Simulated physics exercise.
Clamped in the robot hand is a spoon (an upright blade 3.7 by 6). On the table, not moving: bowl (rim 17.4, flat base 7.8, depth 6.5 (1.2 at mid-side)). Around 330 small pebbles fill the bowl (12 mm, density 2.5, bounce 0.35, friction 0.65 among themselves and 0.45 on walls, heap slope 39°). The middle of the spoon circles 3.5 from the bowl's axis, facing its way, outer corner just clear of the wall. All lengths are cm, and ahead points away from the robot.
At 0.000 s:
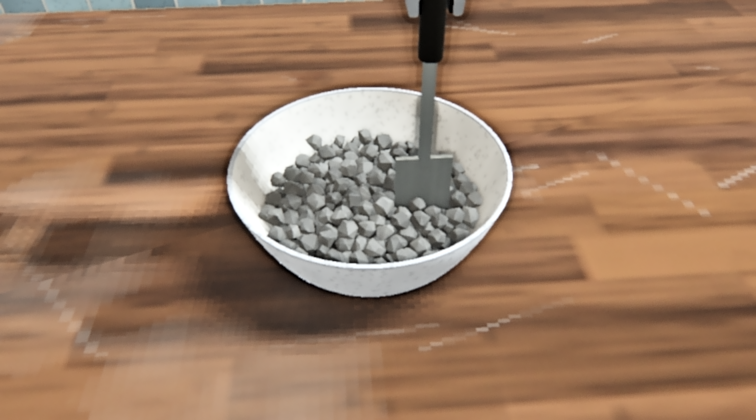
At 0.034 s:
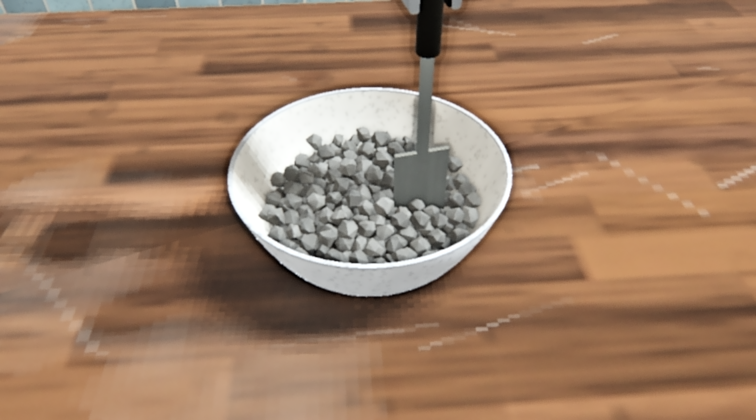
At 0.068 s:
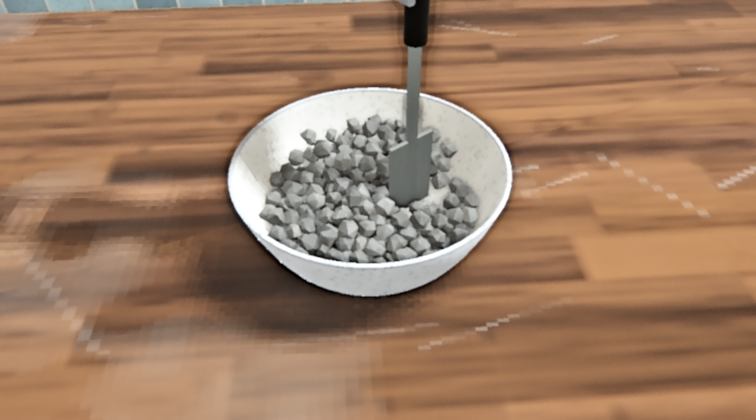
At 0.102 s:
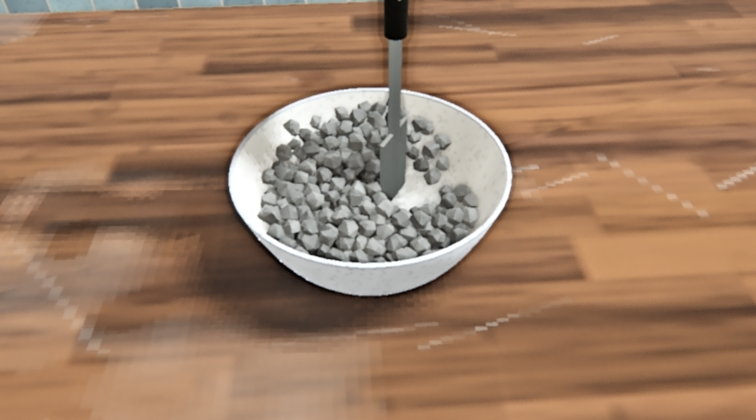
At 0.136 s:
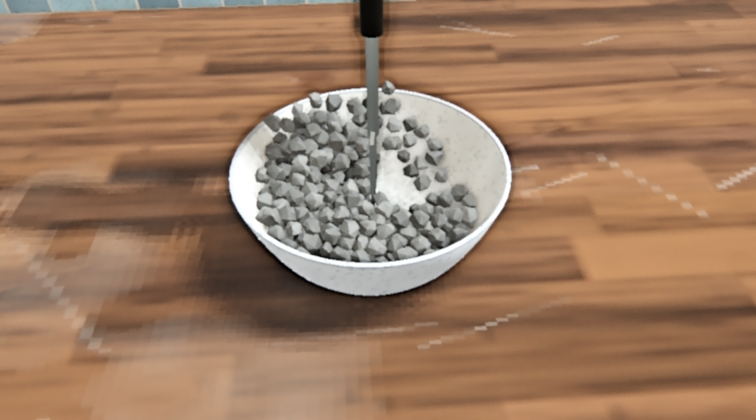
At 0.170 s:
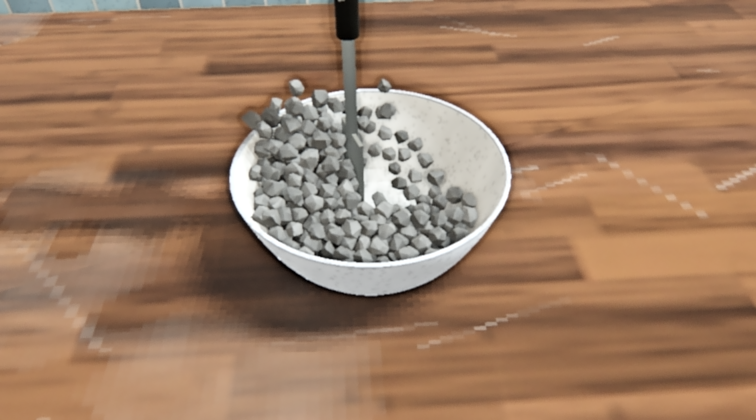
The footage shows a flat-bladed tool pushing through gray pebbles in a white bowl on a wooden surface, turning as it moves from right toward the left, heaping pebbles up at the back left and baring the bowl behind it.
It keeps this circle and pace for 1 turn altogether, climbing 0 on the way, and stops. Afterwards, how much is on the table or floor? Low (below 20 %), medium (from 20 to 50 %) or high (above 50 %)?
Answer: Low; below 20 % of the small pebbles finish on the table or floor.
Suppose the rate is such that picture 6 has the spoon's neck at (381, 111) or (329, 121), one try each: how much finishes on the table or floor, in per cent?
About 10 and 25 per cent.
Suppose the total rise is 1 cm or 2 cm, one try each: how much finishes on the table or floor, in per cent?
Some 15 and 15 per cent.
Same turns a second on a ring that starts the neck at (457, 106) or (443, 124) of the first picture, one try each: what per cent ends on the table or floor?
About 25 and 25 per cent.
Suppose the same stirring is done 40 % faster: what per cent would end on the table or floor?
It would be near 25 per cent.
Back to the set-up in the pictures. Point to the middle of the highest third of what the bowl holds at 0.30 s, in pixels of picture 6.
Around (309, 217).
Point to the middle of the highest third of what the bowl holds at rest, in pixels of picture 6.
Around (418, 155).
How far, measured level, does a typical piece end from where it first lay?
Roughly 7 cm.
After 0.30 s, 203° round, highest piece 10 above the table; 309 in the bowl, 4 on the table or floor, 15 in flight or on the tool.
After 0.43 s, 298° round, highest piece 9 above the table; 296 in the bowl, 22 on the table or floor, 10 in flight or on the tool.
After 0.70 s, 0° round, highest piece 7 above the table; 287 in the bowl, 40 on the table or floor, 1 in flight or on the tool.
After 1.40 s, 0° round, highest piece 7 above the table; 287 in the bowl, 41 on the table or floor.
In the end, 287 in the bowl, 41 on the table or floor. That is 12 % on the table or floor.
